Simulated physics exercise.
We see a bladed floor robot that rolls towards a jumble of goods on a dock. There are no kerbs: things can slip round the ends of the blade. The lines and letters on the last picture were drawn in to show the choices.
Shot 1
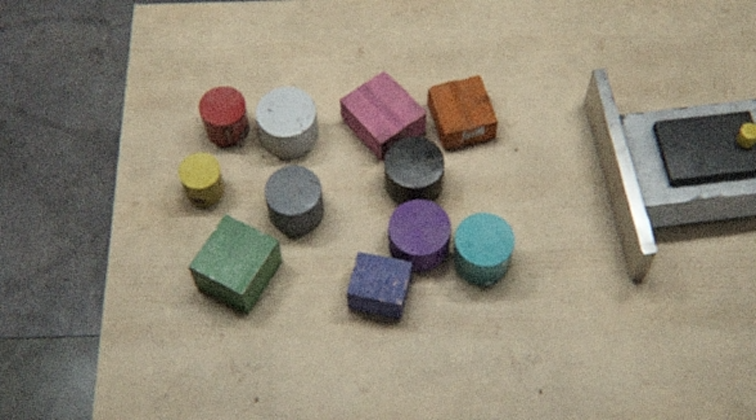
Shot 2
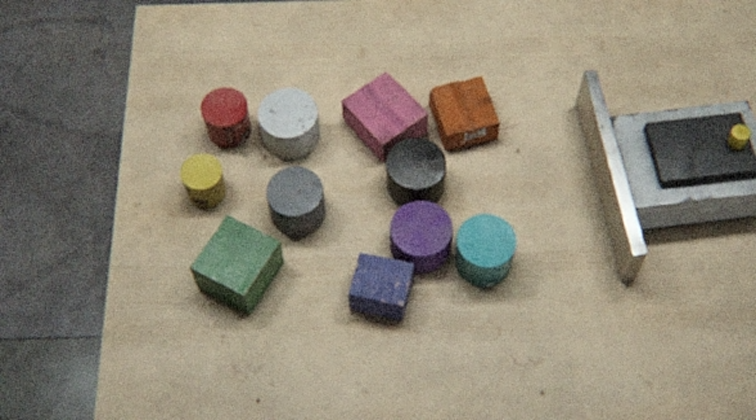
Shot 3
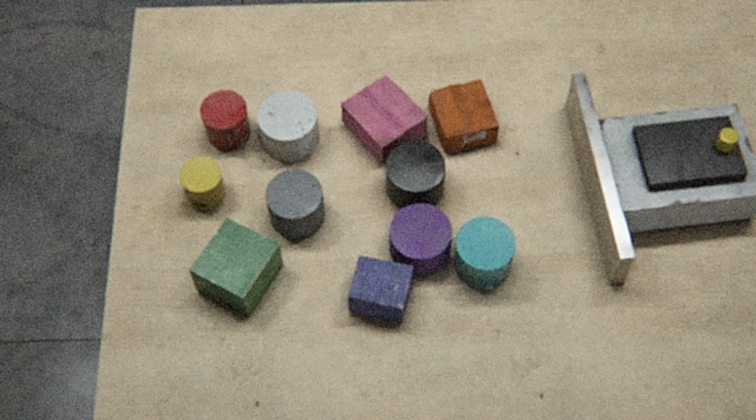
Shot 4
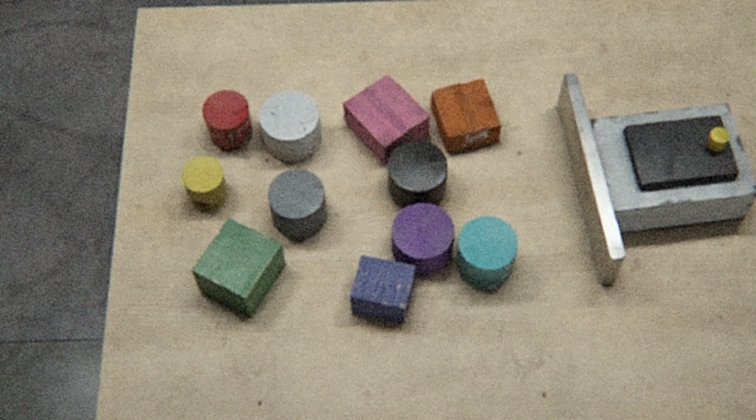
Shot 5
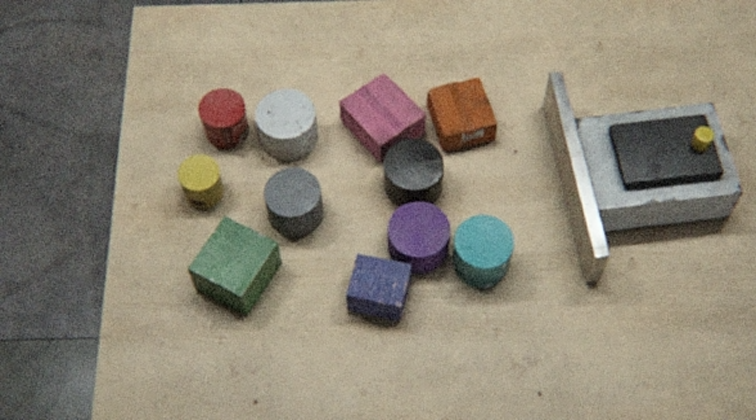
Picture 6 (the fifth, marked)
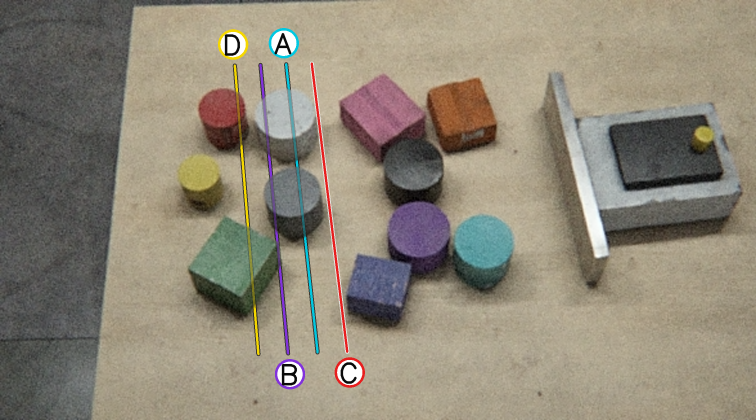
A grey, wide-bladed robot with a black top and a small yellow knob sits at the right of a tan surface edged by dark grey flooring, seen from high above. To its left lie scattered goods: red, white, yellow, grey, black, purple and turquoise cylinders among pink, orange, green and blue blocks. The robot rolls slowly leftward, blade first, towards the goods, which stay in place while the view jitters very slightly.
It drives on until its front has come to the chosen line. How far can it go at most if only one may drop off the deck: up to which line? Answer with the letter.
No second one falls up to B.
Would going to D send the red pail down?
By then, yes.
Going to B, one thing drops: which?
It is the red pail.
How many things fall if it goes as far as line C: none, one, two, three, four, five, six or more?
The count is none.
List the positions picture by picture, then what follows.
In the first picture, pink box (383, 116); turquoise pail (484, 249); orange parcel (462, 112).
In the second picture, robot (694, 149); purple canister (421, 237).
In the third picture, robot (682, 152); black canister (415, 176).
In the fourth picture, robot (673, 152); green crate (240, 268).
In the fifth picture, robot (658, 151); blue crate (379, 287); yellow pail (202, 182); pink box (383, 118).
On the marked copy, A at (301, 198); B at (273, 199); C at (328, 197); D at (246, 200).
With B. Early on, robot (549, 154); pink box (350, 114); orange parcel (418, 116).
Further on, robot (438, 157); red pail (152, 118); white canister (199, 134).
At the end, robot (356, 159); red pail over the edge; white canister (122, 147); one fallen.
As for the rest, A is within the limit but short; C is within the limit but short; D drops two.
